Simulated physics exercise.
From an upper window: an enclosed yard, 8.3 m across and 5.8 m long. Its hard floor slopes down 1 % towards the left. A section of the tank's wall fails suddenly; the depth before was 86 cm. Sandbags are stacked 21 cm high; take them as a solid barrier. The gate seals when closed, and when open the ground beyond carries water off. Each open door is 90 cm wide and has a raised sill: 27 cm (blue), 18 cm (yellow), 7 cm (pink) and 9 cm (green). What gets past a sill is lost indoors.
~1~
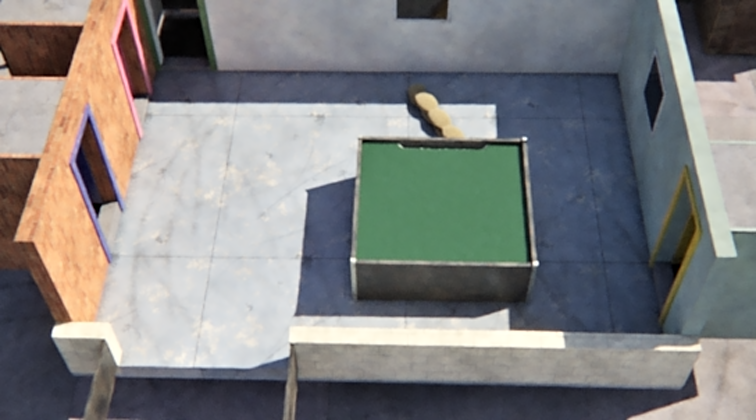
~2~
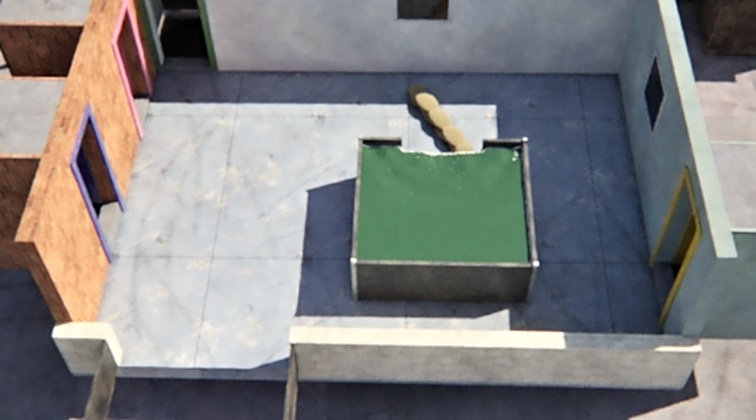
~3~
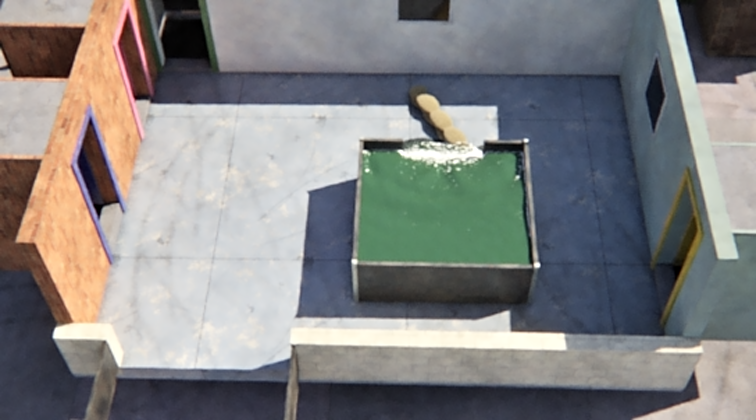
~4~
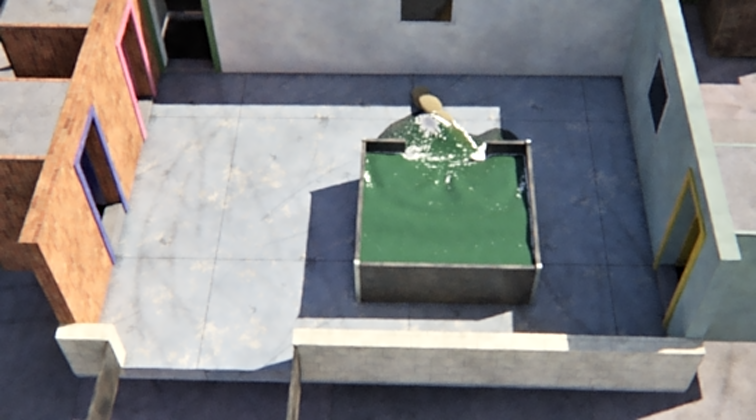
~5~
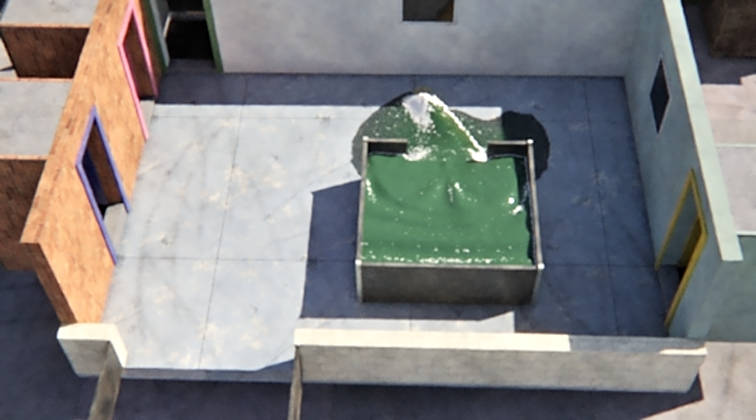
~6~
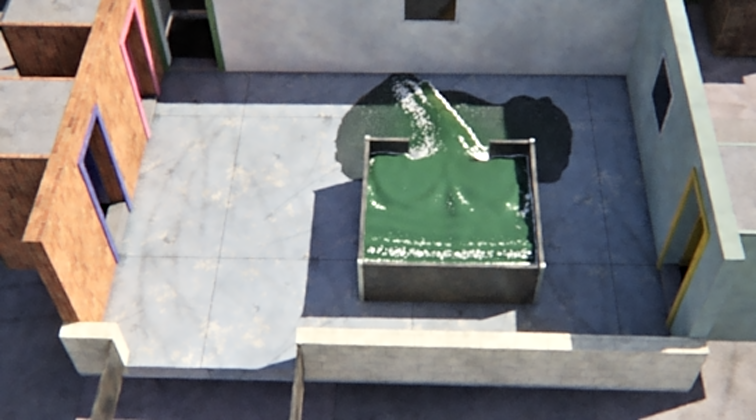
A walled yard with a tank of green water, its far side opening and water pouring out, spreading over sandbags and floor.
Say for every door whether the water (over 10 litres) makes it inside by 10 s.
Door by door: At the blue door it stays under the limit; at the yellow door it stays under the limit; at the pink door it goes over the limit; at the green door it passes the limit.
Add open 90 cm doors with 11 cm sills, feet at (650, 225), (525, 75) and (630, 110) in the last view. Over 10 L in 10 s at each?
In turn: Under, over, over.
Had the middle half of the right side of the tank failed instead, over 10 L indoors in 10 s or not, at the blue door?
Against that limit: Blue under.
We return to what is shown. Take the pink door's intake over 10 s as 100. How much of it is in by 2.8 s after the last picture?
About 30 per cent.
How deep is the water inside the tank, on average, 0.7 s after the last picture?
Roughly 61 cm on average.
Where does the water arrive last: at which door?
It is the yellow one.
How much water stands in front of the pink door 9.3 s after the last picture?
Some 15.5 cm.
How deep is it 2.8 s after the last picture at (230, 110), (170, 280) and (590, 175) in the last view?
In that order: 9, 0 and 12 cm.
Then, 0.7 s after the last picture water covers 30 % of the floor and is deepest (57 cm) near (466, 166); blue door not reached, yellow door not reached, pink door not reached, green door not reached.
Then, 1.5 s after the last picture water covers 40 % of the floor and is deepest (46 cm) near (466, 166); blue door not reached, yellow door not reached, pink door 13 cm at the sill, 3 L in, green door 8 cm at the sill, 0 L in.
Then, 2.8 s after the last picture water covers 50 % of the floor and is deepest (38 cm) near (165, 72); blue door 5 cm at the sill, 0 L in, yellow door not reached, pink door 30 cm at the sill, 197 L in, green door 19 cm at the sill, 40 L in.
Then, 5.3 s after the last picture water covers 80 % of the floor and is deepest (26 cm) near (163, 79); blue door 7 cm at the sill, 0 L in, yellow door 4 cm at the sill, 0 L in, pink door 23 cm at the sill, 498 L in, green door 17 cm at the sill, 143 L in.
Then, 9.3 s after the last picture water covers 95 % of the floor and is deepest (16 cm) near (158, 100); blue door 5 cm at the sill, 0 L in, yellow door 10 cm at the sill, 0 L in, pink door 15 cm at the sill, 701 L in, green door 14 cm at the sill, 220 L in.
